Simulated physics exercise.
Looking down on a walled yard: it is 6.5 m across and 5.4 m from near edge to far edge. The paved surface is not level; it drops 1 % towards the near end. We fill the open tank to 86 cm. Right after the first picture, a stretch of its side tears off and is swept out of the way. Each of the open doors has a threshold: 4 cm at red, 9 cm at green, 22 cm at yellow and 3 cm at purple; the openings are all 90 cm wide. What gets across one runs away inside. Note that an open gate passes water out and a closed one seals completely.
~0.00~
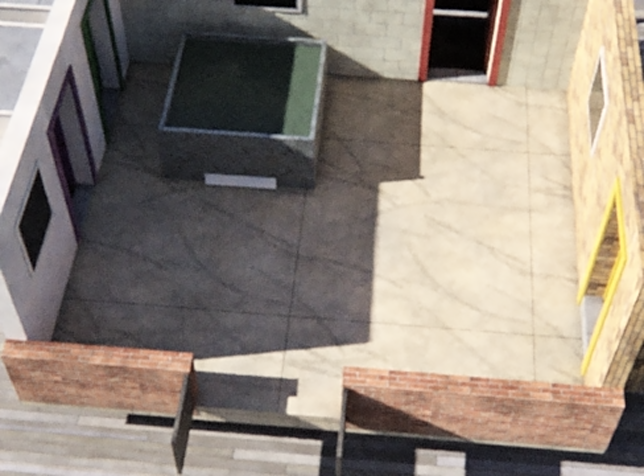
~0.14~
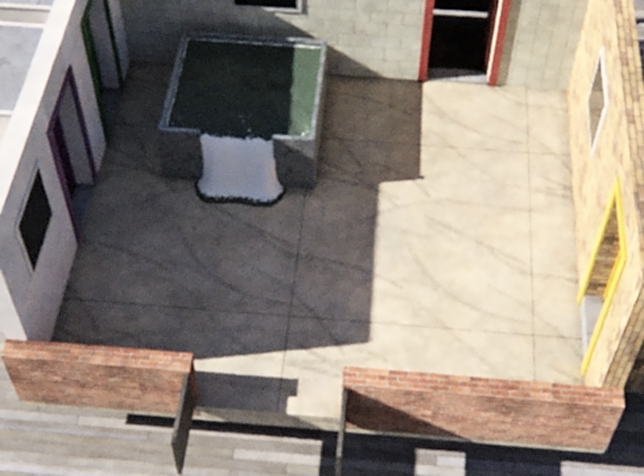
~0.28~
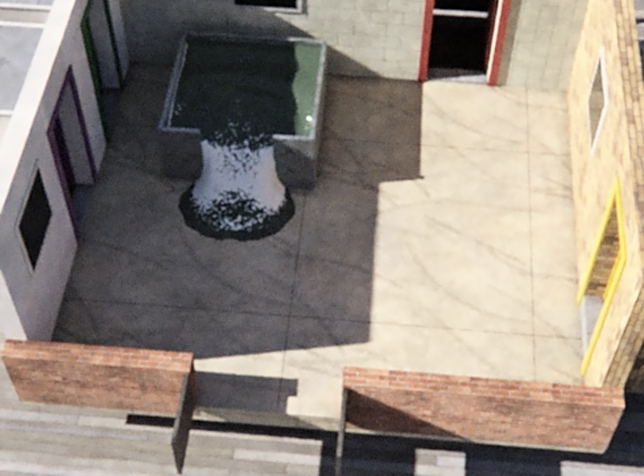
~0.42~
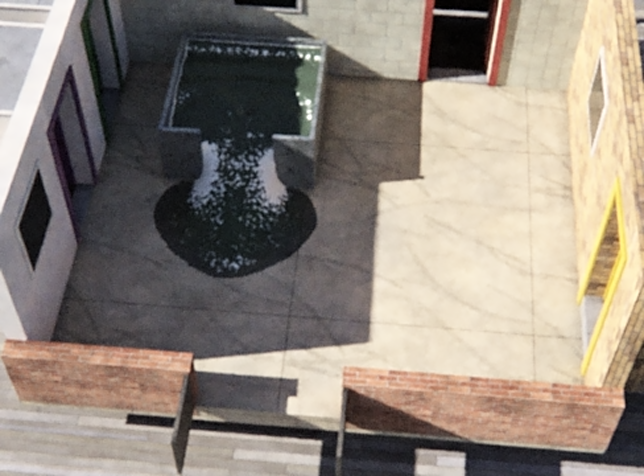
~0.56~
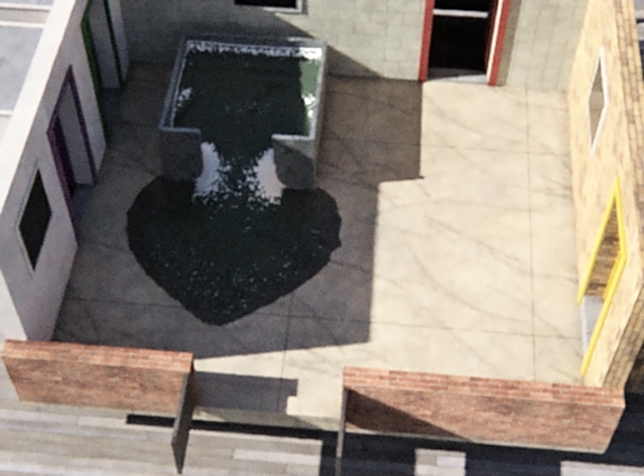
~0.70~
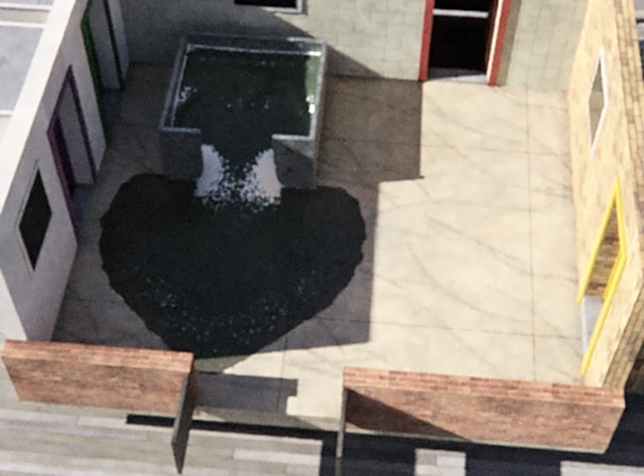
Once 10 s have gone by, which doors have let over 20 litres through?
Red door: Under the set amount; green door: Under the set amount; yellow door: Under the set amount; purple door: Past the set amount.
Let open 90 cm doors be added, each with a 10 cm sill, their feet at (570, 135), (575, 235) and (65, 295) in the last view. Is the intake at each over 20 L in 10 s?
First doorway falls short, second falls short, third gets there.
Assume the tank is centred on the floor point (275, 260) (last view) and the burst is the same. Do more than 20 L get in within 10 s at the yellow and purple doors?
Checking the limit: The yellow door is within it and the purple door is within it.
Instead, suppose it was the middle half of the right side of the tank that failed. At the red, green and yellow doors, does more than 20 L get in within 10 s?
Red door surpasses it, green door doesn't reach it, yellow door doesn't reach it.
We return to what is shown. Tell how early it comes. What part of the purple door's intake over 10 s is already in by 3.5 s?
20 percent or so by then.
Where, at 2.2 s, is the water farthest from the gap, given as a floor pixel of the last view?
Location: Approx. (576, 419) in the last view.
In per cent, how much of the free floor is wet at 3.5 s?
I'd say around 50 % is wet.
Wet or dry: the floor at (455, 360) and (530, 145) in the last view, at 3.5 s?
Soaked, untouched.
After 1.4 s water covers 40 % of the floor and is deepest (48 cm) near (42, 375); red door not reached, green door not reached, yellow door not reached, purple door 4 cm at the sill, 1 L in.
After 2.2 s water covers 45 % of the floor and is deepest (41 cm) near (132, 382); red door not reached, green door not reached, yellow door not reached, purple door 3 cm at the sill, 6 L in.
After 3.5 s water covers 50 % of the floor and is deepest (24 cm) near (166, 296); red door not reached, green door not reached, yellow door 11 cm at the sill, 0 L in, purple door 7 cm at the sill, 8 L in.
After 6.0 s water covers 75 % of the floor and is deepest (14 cm) near (194, 374); red door not reached, green door 2 cm at the sill, 0 L in, yellow door 9 cm at the sill, 0 L in, purple door 5 cm at the sill, 26 L in.
After 10.0 s water covers 95 % of the floor and is deepest (10 cm) near (560, 417); red door 4 cm at the sill, 0 L in, green door 7 cm at the sill, 0 L in, yellow door 6 cm at the sill, 0 L in, purple door 4 cm at the sill, 40 L in.
